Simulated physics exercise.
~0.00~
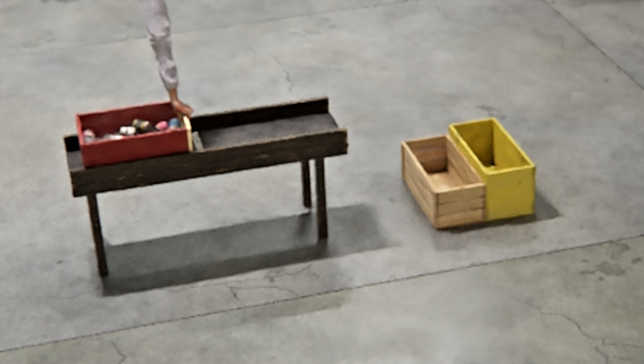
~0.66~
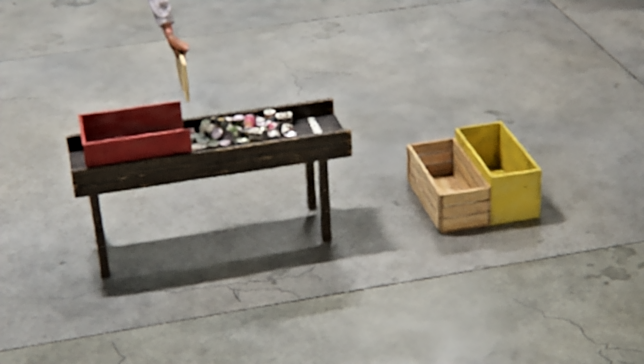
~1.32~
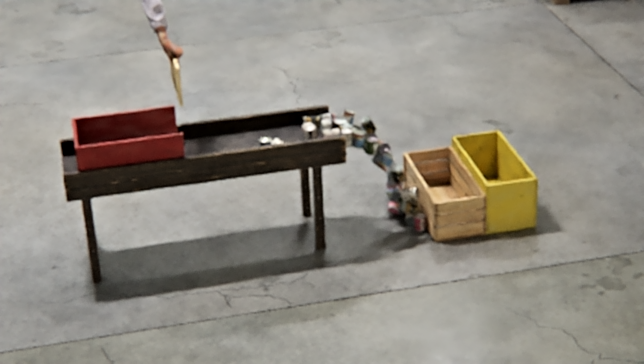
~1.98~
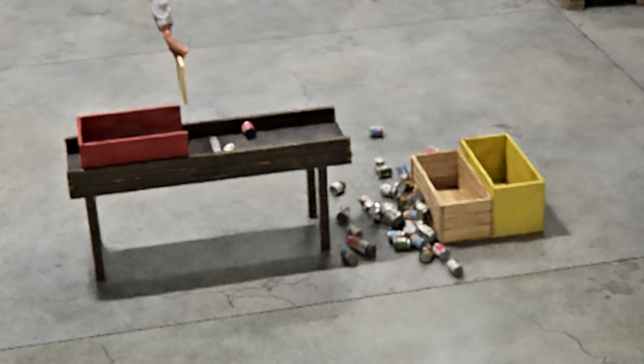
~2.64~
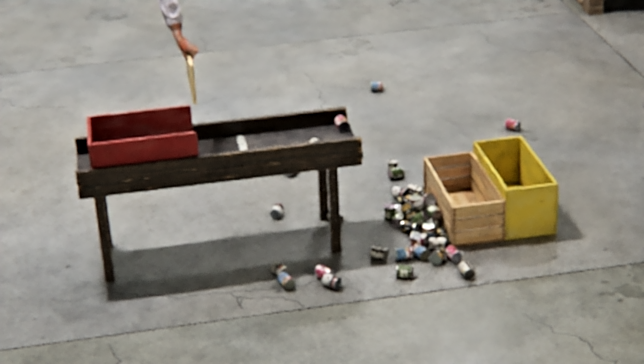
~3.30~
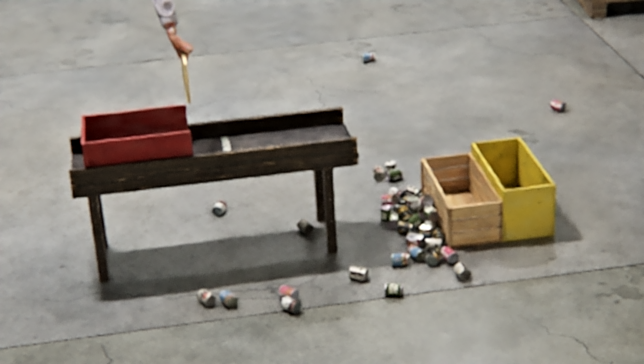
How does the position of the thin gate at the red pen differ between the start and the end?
At the start the gate stands upright at the right end of the red pen, closing it off. By the end it is held by the hand, still upright, in the air above the belt.
